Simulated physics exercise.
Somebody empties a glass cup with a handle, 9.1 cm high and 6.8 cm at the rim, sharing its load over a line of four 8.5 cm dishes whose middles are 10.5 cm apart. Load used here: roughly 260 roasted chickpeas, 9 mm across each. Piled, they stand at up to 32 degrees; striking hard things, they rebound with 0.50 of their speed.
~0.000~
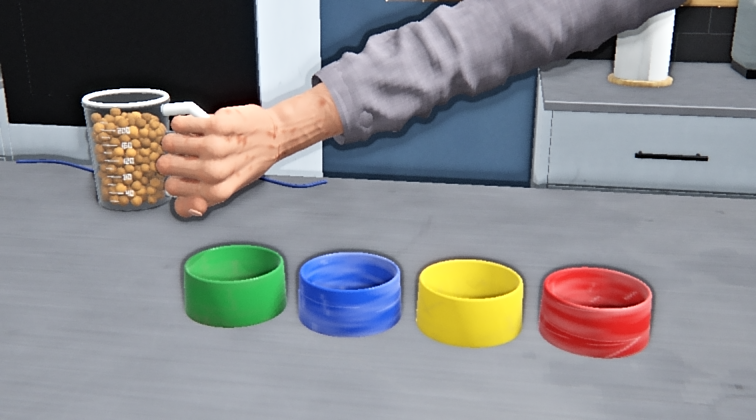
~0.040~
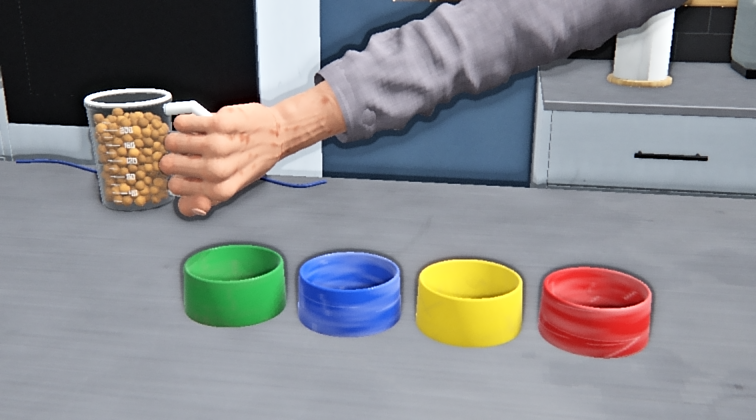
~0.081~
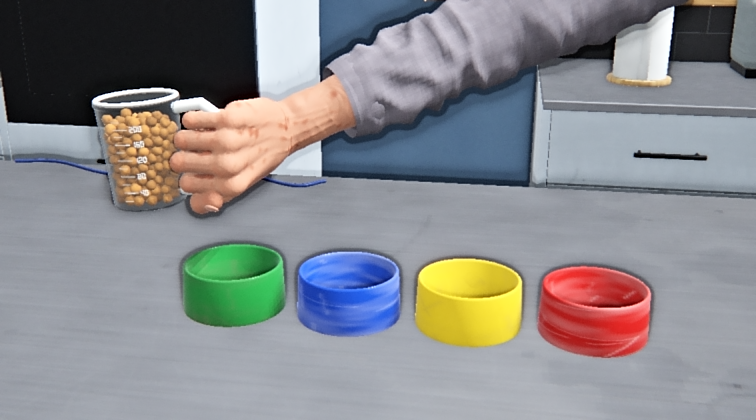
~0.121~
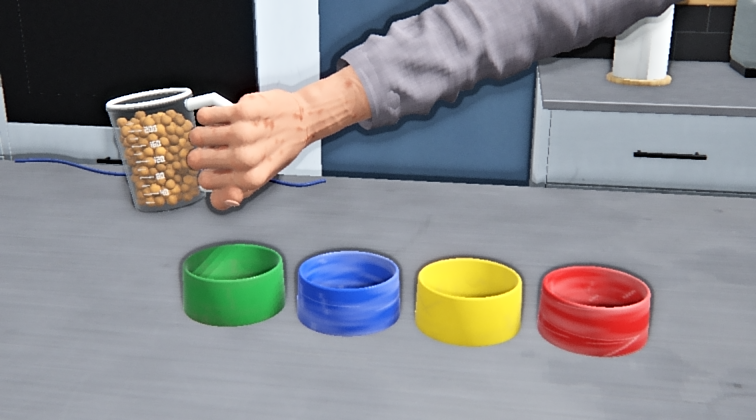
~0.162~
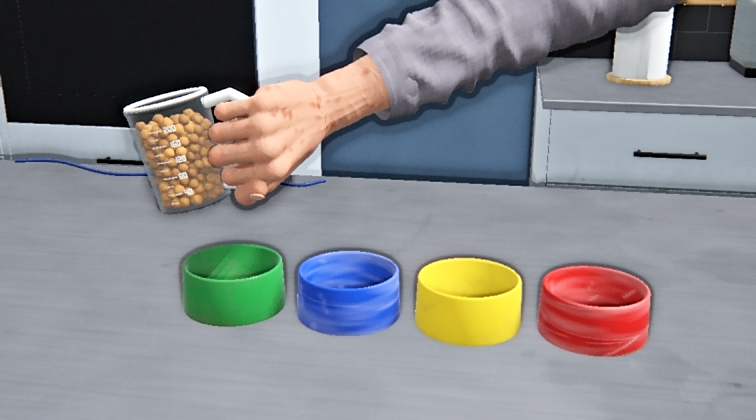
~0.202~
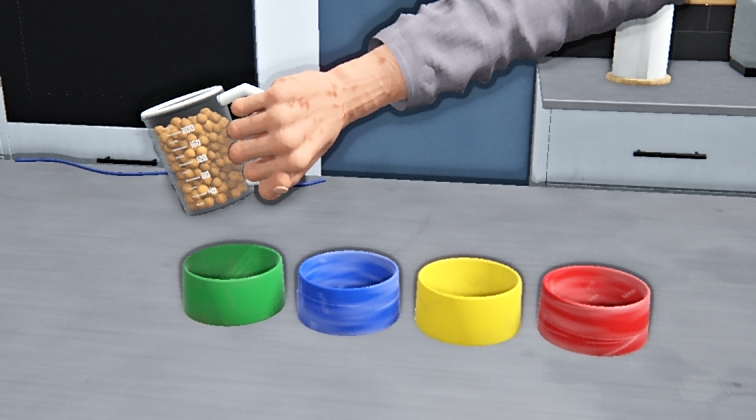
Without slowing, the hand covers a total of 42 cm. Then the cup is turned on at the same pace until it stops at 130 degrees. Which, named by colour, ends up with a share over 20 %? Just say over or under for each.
Going through them: Red comes out over, blue comes out under, green comes out under, yellow comes out under, counter comes out over.
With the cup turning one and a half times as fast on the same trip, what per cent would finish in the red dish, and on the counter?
Shares: Red 10, counter 20.
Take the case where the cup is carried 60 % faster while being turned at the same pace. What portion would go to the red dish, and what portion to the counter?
Shares - red 40, counter 50.
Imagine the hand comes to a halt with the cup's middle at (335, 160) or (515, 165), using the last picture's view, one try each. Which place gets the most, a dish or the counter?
First try: Counter; second try: Yellow.
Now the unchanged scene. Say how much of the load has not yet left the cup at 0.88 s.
90 %.
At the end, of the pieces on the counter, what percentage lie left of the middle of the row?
The answer is some 0 per cent.
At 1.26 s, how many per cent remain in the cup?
About 15 percent.
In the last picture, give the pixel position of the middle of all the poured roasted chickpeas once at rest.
I'd put it at about (552, 317).
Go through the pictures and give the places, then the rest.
Cup at (131, 150), tilt 0 degrees, lip at (89, 97), moved 0.0 cm; middle of the pieces at (131, 153); green dish at (234, 263); blue dish at (350, 271); yellow dish at (471, 280); red dish at (597, 288), in the first picture.
Cup at (134, 150), tilt 1 degrees, lip at (91, 97), moved 0.3 cm; middle of the pieces at (134, 153), in the second picture.
Cup at (144, 150), tilt 4 degrees, lip at (99, 99), moved 1.3 cm; middle of the pieces at (144, 153), in the third picture.
Cup at (160, 150), tilt 8 degrees, lip at (113, 103), moved 2.8 cm; middle of the pieces at (161, 154), in the fourth picture.
Cup at (181, 151), tilt 13 degrees, lip at (130, 108), moved 4.7 cm; middle of the pieces at (182, 155), in the fifth picture.
Cup at (202, 152), tilt 19 degrees, lip at (147, 113), moved 6.6 cm; middle of the pieces at (202, 156); green dish at (233, 262); blue dish at (348, 270); yellow dish at (469, 278); red dish at (596, 287). The cup turns about 130 degrees a second and travels 46 cm a second, in the sixth picture.
Then, at 0.61 s, tilt 72 degrees; cup holds 100 %.
Then, at 0.88 s, tilt 108 degrees; cup holds 90 %, yellow 5 %.
After 1.26 s, tilt 130 degrees; cup holds 15 %, red 50 %, yellow 10 %.
In the end, at 2.0 s, red 45 %, blue 0 %, green 0 %, yellow 10 %, counter 40 %.
